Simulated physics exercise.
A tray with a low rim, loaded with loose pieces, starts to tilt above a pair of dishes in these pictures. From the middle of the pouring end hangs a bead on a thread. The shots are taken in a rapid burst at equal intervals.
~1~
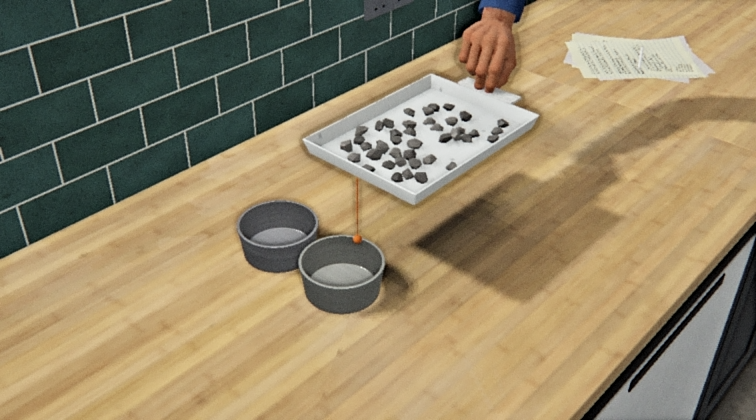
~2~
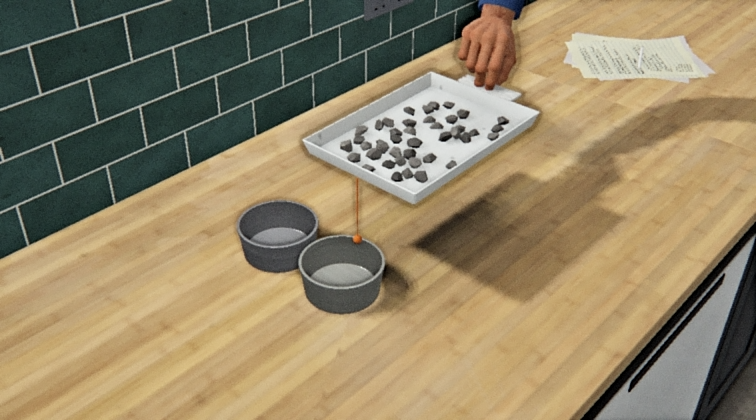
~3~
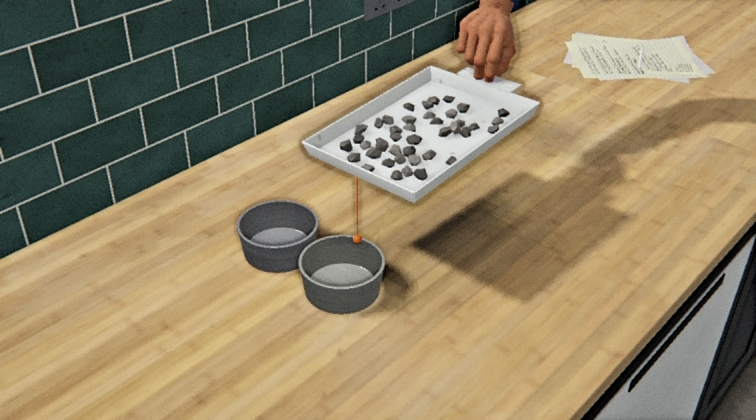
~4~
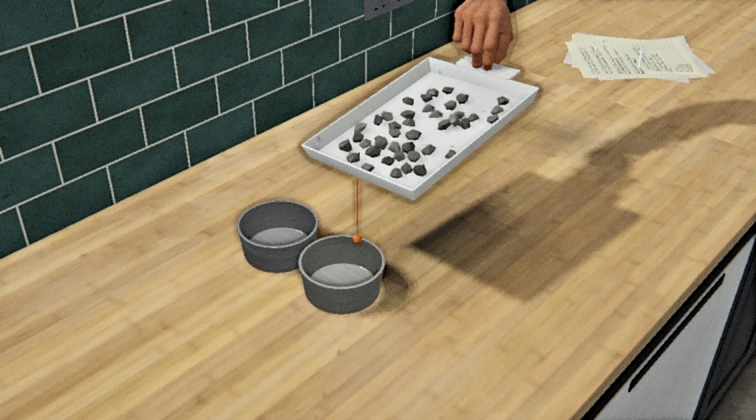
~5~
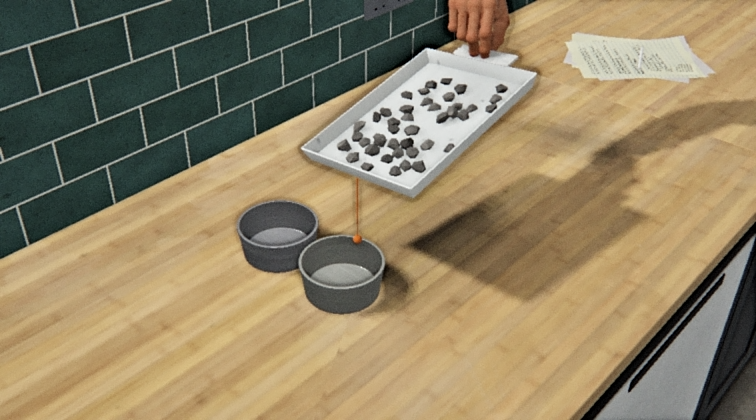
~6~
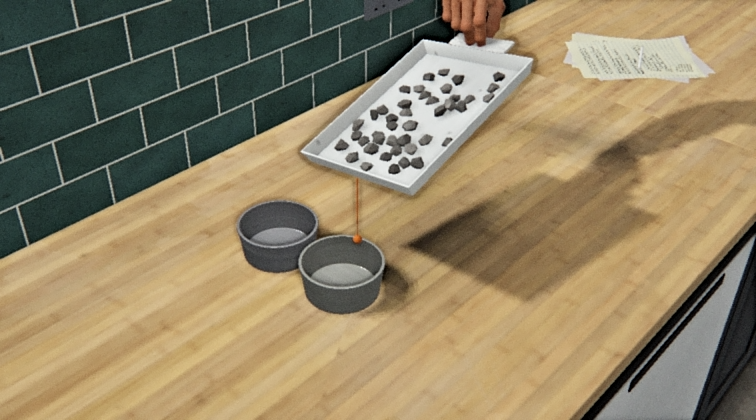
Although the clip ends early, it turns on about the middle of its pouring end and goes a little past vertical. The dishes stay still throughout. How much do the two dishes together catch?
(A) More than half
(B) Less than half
A.
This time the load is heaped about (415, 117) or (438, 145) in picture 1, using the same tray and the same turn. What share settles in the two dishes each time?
60 per cent for the first try, 60 per cent for the second.
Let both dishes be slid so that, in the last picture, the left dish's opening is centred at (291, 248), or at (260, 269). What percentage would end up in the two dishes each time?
About 50 per cent, then about 0 per cent.
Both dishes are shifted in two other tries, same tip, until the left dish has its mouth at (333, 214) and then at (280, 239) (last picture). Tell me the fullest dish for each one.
Result, first place: The lefthand one; second place: The lefthand one.
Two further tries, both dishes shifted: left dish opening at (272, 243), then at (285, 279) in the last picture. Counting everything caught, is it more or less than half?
The pair would catch the lesser share the first time and the lesser share the second time.
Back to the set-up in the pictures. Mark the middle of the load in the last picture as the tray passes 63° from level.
Roughly at (336, 148).
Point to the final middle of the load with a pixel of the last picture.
The centre comes to rest close to (288, 246).
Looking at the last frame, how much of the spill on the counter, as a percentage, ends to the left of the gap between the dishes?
20 %, roughly.
Soon, tray tipped steeply; all on the tray.
A while on, tray tipped past a quarter turn; a small part on the tray; a small part in the right dish; about half in the left dish; a small part outside both; about a quarter in the air.
Towards the end, tray tipped past a quarter turn; a small part in the right dish; about half in the left dish; about a quarter outside both.
Finally, tray tipped past a quarter turn; a small part in the right dish; about half in the left dish; about a quarter outside both.
